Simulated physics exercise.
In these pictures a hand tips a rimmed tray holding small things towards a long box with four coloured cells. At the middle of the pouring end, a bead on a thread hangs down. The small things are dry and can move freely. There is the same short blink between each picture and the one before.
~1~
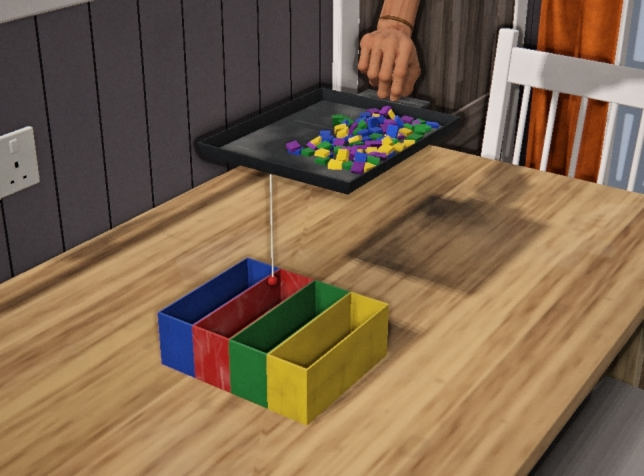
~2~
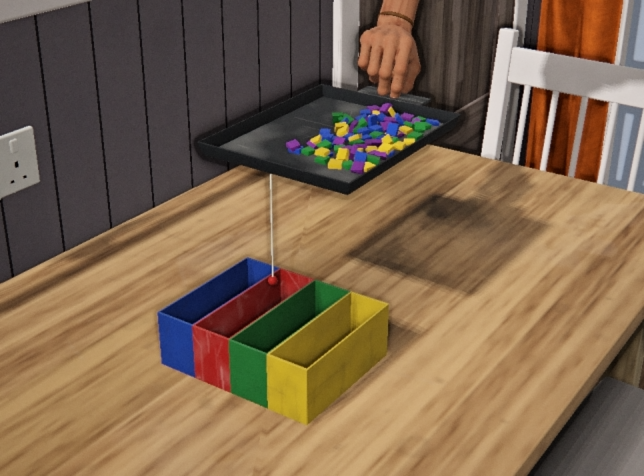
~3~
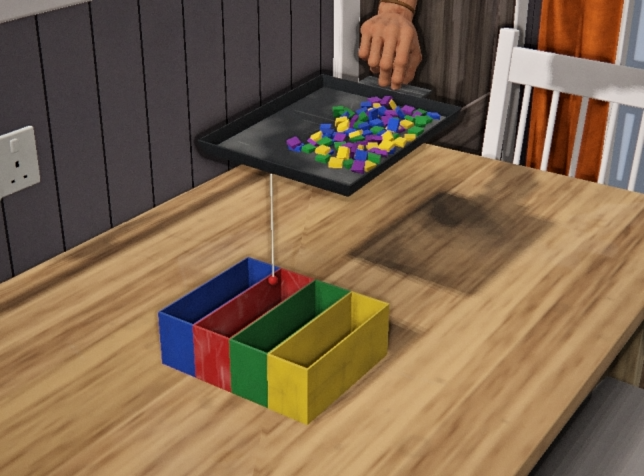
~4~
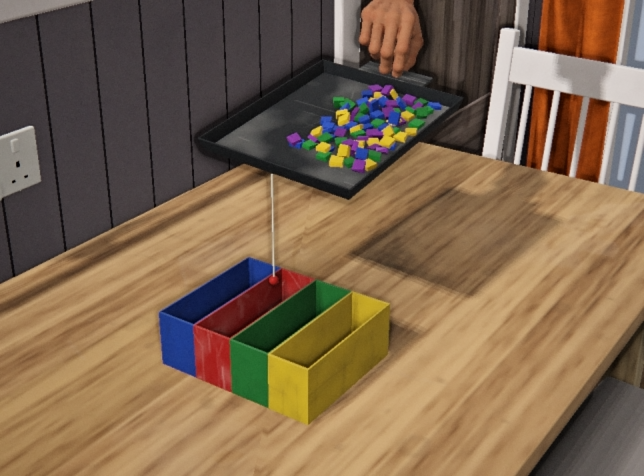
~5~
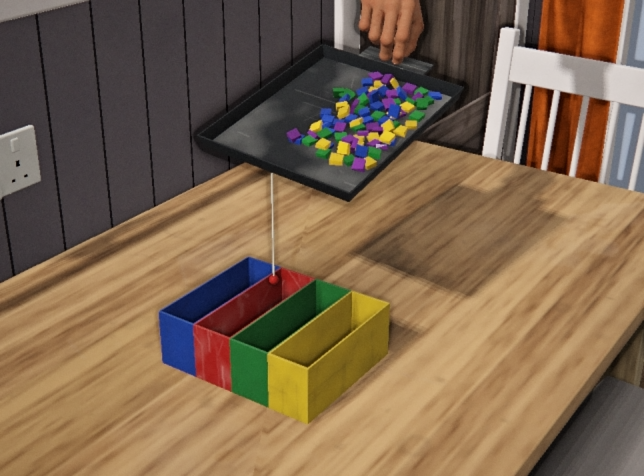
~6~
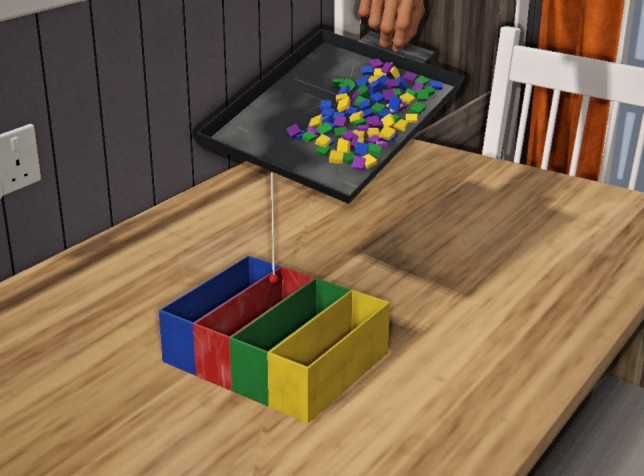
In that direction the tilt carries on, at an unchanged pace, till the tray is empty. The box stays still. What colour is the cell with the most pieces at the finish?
It is yellow.
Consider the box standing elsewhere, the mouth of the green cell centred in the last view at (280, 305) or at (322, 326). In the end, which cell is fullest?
First: The yellow one. Second: The green one.
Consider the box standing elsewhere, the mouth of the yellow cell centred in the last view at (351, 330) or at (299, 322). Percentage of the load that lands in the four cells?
Result: 100 % and 40 %.
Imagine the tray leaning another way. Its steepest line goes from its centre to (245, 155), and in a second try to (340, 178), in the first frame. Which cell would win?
One: That blue cell. Two: The yellow cell.
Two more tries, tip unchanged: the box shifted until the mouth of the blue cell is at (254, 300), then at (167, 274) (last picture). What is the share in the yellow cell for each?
10 % and 10 %.
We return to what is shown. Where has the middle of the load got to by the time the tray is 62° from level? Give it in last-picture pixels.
Check around (341, 177) in the last picture.
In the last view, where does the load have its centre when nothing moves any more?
The centre comes to rest near (334, 367).
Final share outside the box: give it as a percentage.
Close to 10 per cent.
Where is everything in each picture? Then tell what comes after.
The first picture shows corners of the pouring end at (204, 142) and (348, 180), level; middle of the load at (364, 140), mosaic tiles; bead on its thread at (273, 281); blue cell at (177, 340); red cell at (212, 354); green cell at (249, 369); yellow cell at (287, 384).
The second picture shows corners of the pouring end at (204, 141) and (348, 181), level; middle of the load at (364, 138).
The third picture shows corners of the pouring end at (204, 140) and (348, 183), tipped barely, lowest at the right corner; middle of the load at (365, 133).
The fourth picture shows corners of the pouring end at (204, 137) and (349, 186), tipped a little, lowest at the right corner; middle of the load at (365, 127).
The fifth picture shows corners of the pouring end at (204, 134) and (349, 189), tipped a little, lowest at the right corner; middle of the load at (365, 120).
The sixth picture shows corners of the pouring end at (203, 132) and (349, 192), tipped clearly, lowest at the right corner; middle of the load at (366, 113); blue cell at (178, 338); red cell at (213, 352); green cell at (250, 367); yellow cell at (288, 382).
Soon after the last picture, tray tipped steeply; nearly all on the tray; a small part falling or outside the box.
A little later, tray tipped right over; a small part on the tray; about half in the yellow cell; about a quarter in the green cell; a small part falling or outside the box.
Later still, tray tipped past a quarter turn; about two thirds in the yellow cell; about a quarter in the green cell; a small part falling or outside the box.
At rest, tray tipped past a quarter turn; about two thirds in the yellow cell; about a quarter in the green cell; none in the red cell; none in the blue cell; a small part outside the box.
